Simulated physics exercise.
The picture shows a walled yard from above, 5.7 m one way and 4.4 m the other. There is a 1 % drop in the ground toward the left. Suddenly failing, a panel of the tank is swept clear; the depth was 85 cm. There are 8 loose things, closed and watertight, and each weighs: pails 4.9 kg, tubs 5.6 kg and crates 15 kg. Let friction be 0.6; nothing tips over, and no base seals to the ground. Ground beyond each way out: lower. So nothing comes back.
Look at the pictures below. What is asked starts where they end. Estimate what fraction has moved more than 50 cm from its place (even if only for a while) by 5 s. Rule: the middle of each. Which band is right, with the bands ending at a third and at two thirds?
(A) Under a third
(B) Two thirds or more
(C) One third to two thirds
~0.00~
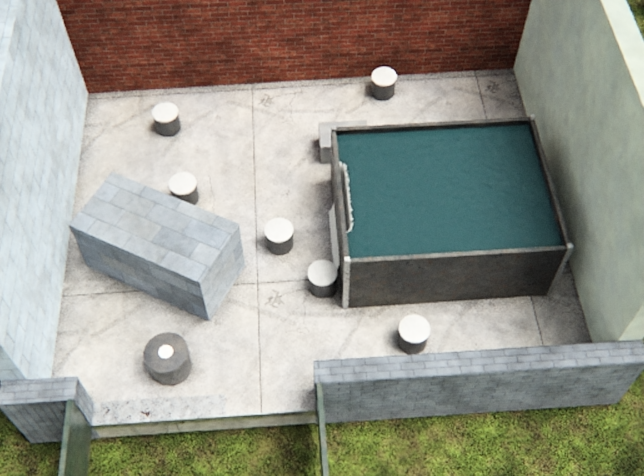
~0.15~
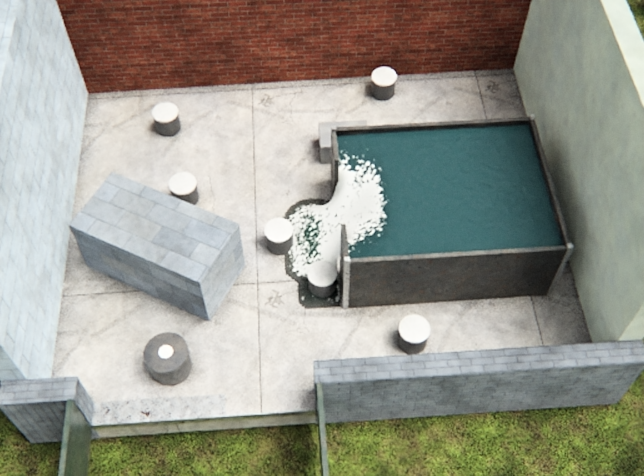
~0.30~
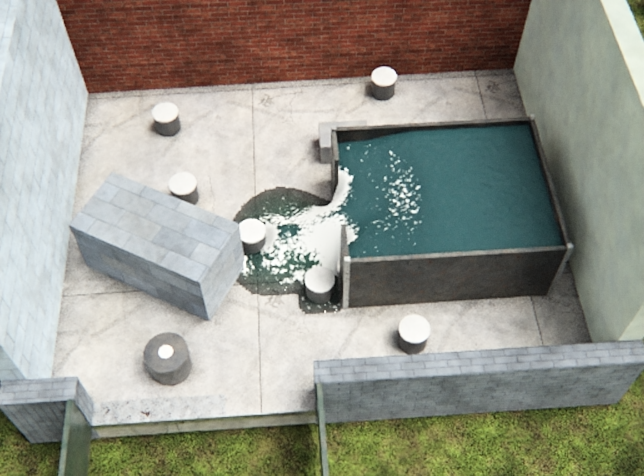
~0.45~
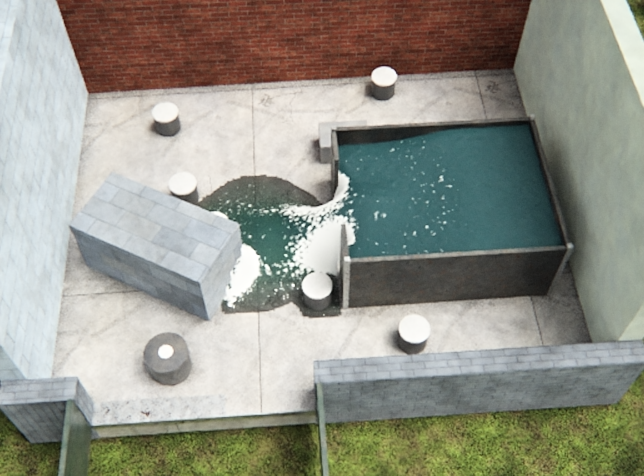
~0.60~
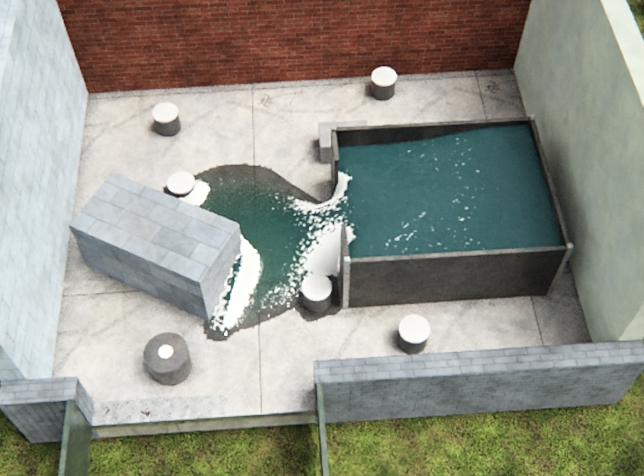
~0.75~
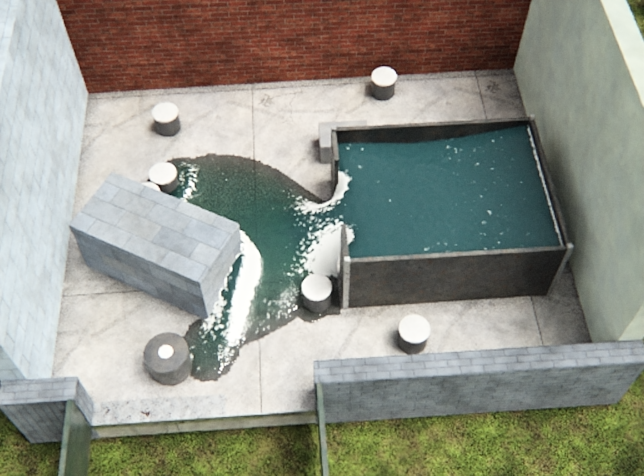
Answer: B.
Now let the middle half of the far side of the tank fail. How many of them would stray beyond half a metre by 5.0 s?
That gives 4 of them.
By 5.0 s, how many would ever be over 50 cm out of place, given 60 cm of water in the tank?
It would come to 5 of them.
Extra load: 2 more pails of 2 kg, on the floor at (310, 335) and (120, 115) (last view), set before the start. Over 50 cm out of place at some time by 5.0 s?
Outcome: Stays within first, breaks the threshold second.
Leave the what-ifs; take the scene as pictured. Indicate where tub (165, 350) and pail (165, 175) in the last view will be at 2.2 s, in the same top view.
I'd say close to (66, 362) and close to (175, 75).
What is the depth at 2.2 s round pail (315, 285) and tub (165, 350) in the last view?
Around 2 cm and 3 cm.
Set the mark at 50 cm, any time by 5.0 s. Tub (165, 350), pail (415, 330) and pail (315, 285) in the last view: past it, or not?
Beyond the mark, within the mark, within the mark.
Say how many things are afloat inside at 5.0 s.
Just then, the number is 6.
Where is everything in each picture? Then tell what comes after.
A pail at (279, 230) rests on the ground; a pail at (183, 183), on the bottom; water covers 3.9 m2; 0 of 8 have shifted, in the first picture.
A pail at (279, 230), on the bottom; a pail at (183, 183), on the bottom; 4.4 m2 under water; 0 of 8 have shifted, in the second picture.
A pail at (251, 231), on the bottom, 31 cm from its start; a pail at (183, 183) rests on the ground; water covers 5.2 m2; 2 of 8 have shifted, in the third picture.
A pail at (214, 223), on the bottom, 73 cm from its start; a pail at (183, 183) rests on the ground; 6.1 m2 under water; 2 of 8 have shifted, in the fourth picture.
A pail at (181, 209) floats, 115 cm from its start; a pail at (181, 182) rests on the ground; water covers 6.8 m2; 2 of 8 have shifted, in the fifth picture.
A pail at (146, 193), afloat, 162 cm from its start; a pail at (163, 173), on the bottom, 29 cm from its start; water covers 7.8 m2; 3 of 8 have shifted, in the sixth picture.
After 1.1 s 2 of 8 are over 50 cm from their spots; 0 afloat.
After 2.2 s 3 of 8 are over 50 cm from their spots; 3 afloat.
After 3.5 s 5 of 8 are over 50 cm from their spots; 4 afloat.
After 5.0 s 5 of 8 are over 50 cm from their spots, and 6 have been at some point; 6 afloat.
